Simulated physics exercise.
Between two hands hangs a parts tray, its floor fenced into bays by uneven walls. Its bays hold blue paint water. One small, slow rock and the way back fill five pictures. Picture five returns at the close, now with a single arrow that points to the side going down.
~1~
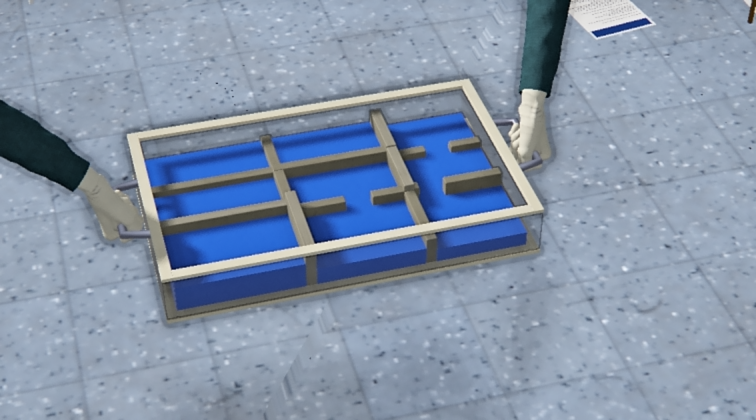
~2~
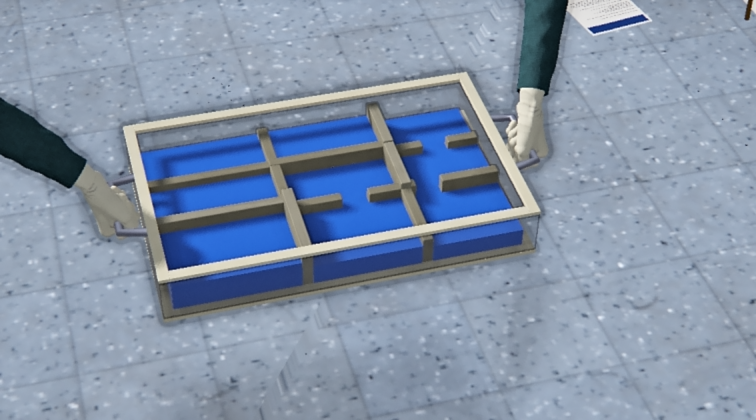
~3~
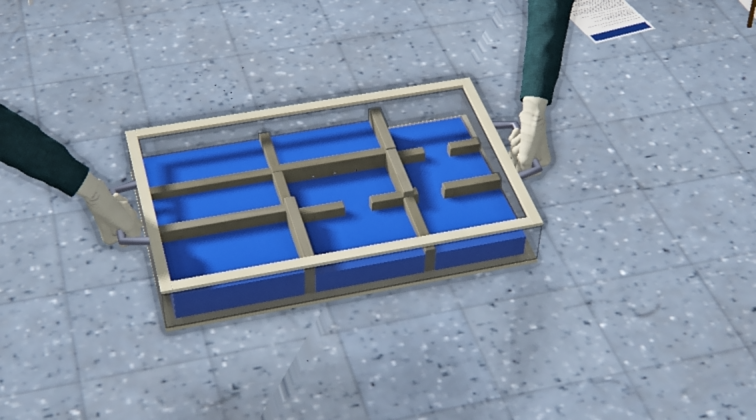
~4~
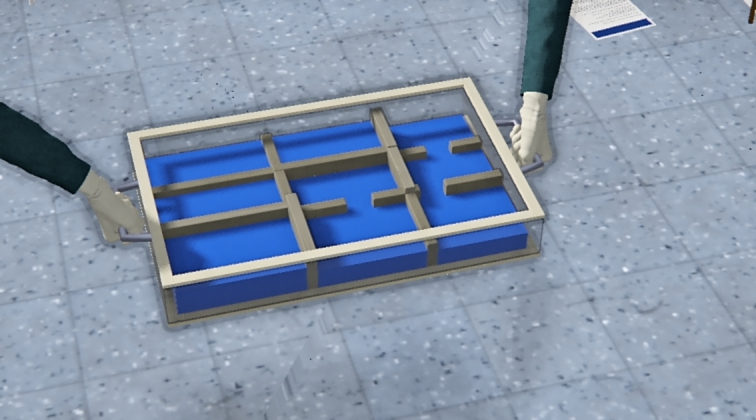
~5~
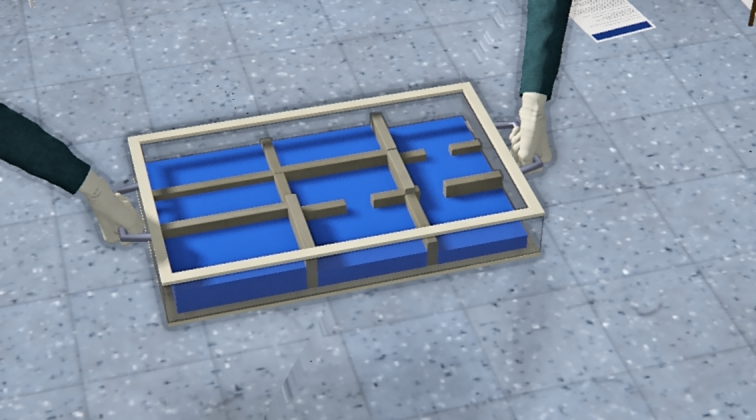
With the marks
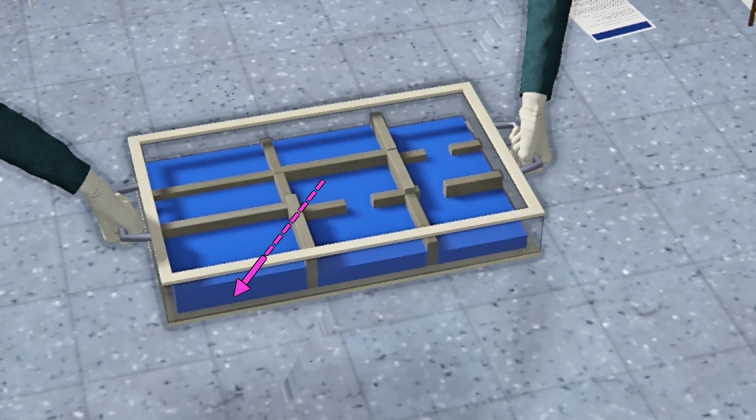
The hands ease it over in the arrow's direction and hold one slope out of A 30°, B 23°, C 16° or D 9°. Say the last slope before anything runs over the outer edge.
D is the one.
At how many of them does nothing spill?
One of the four.
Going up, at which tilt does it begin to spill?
The answer is C.
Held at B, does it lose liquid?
Yes, it does.
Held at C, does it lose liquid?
Yes, it does.
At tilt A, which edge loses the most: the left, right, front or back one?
Over the front one.
The arrow ends at (238, 291).
Choosing A, about 61 % goes over the rim.
Choosing B, about 36 % goes over the rim.
Choosing C, about 4 % goes over the rim.
Choosing D, nothing spills; the front left bay holds the most.
